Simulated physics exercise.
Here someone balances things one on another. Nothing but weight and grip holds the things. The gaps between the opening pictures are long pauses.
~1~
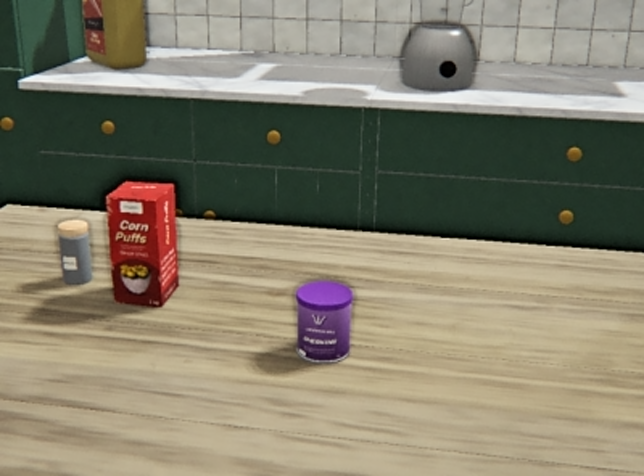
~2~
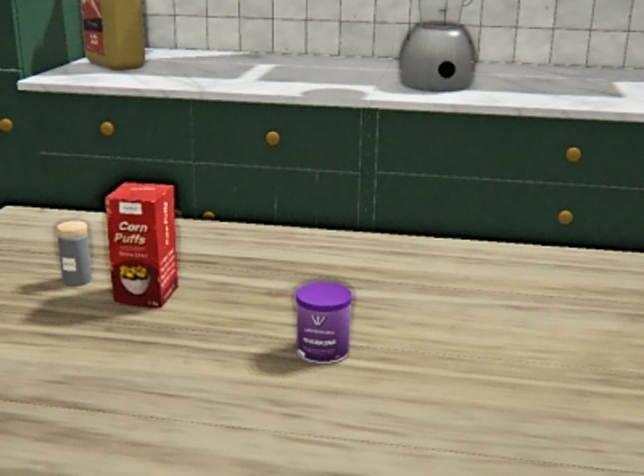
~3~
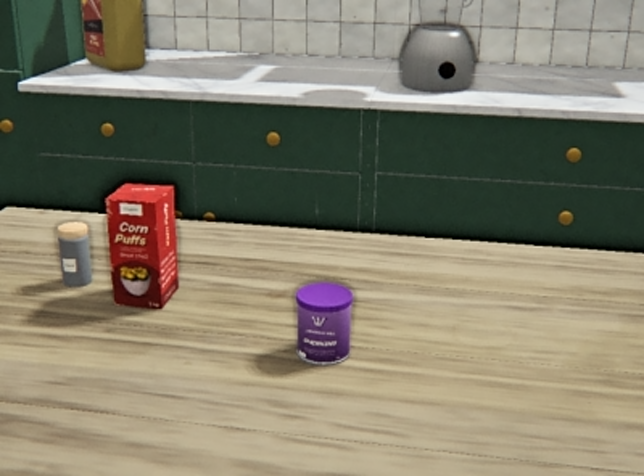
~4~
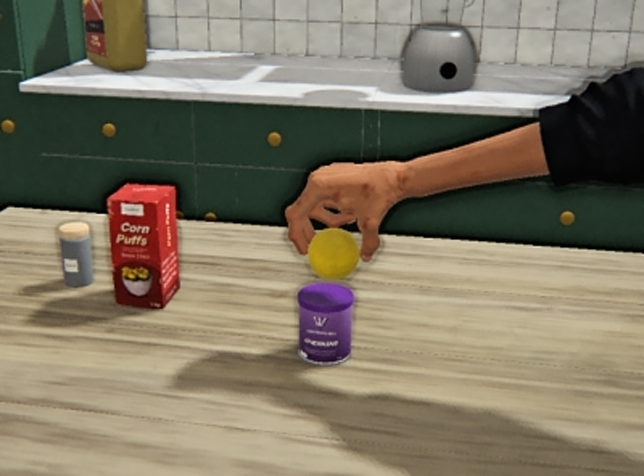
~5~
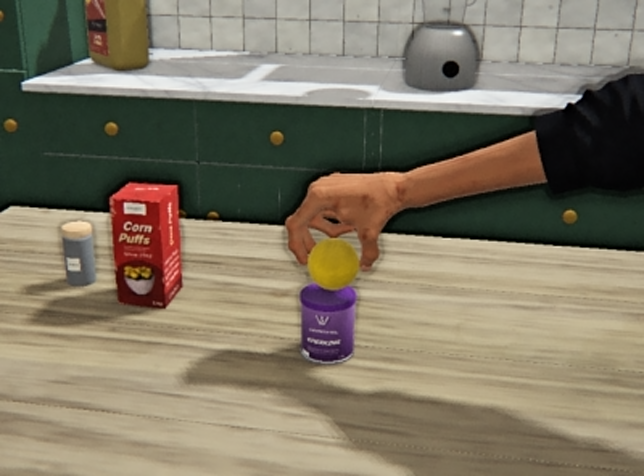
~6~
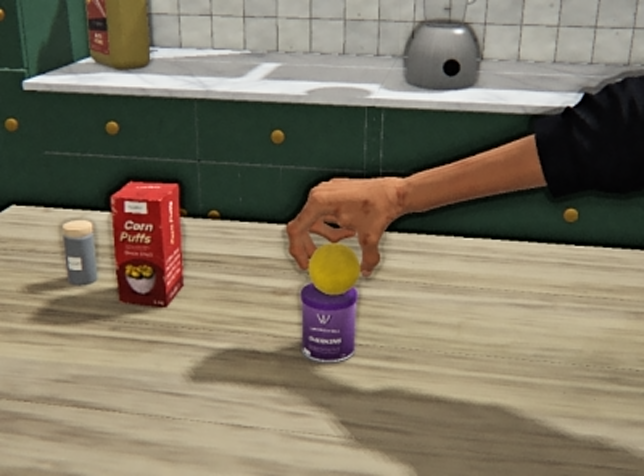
A hand in a dark sleeve appears from the right, holding a yellow lemon above a purple tin, and lowers it slightly until it is at the lid, fingers still around it. The tin stands near the middle of a pale wooden table, with a red Corn Puffs carton and a grey shaker at left. The slightly raised view, shifting barely at all, faces green kitchen drawers beneath a pale counter and tiled wall.
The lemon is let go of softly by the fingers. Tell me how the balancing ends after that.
Not one thing drops.
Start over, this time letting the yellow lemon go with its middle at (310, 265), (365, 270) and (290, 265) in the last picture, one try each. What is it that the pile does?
So the first time it stays intact, the second time it tips over, and the third time it tips over.
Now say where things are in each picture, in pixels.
In the first frame, the last thing is not in view yet; red carton (144, 244).
In the second frame, the last thing is not in view yet; purple tin (323, 323).
In the third frame, the last thing is not in view yet; grey shaker (75, 255).
The fourth frame shows on its way; yellow lemon (334, 254); red carton (145, 246).
The fifth frame shows on its way; yellow lemon (333, 263); purple tin (328, 323).
The sixth frame shows in place under the hand; yellow lemon (334, 269); grey shaker (80, 253).
Then, 0.20 s past the last view, nothing moves.
Then, 0.60 s past the last view, yellow lemon resting near (334, 269).
Finally, all 4 still in place. Final places as the last picture's camera would see them, yellow lemon near (334, 269). The pile stays up.
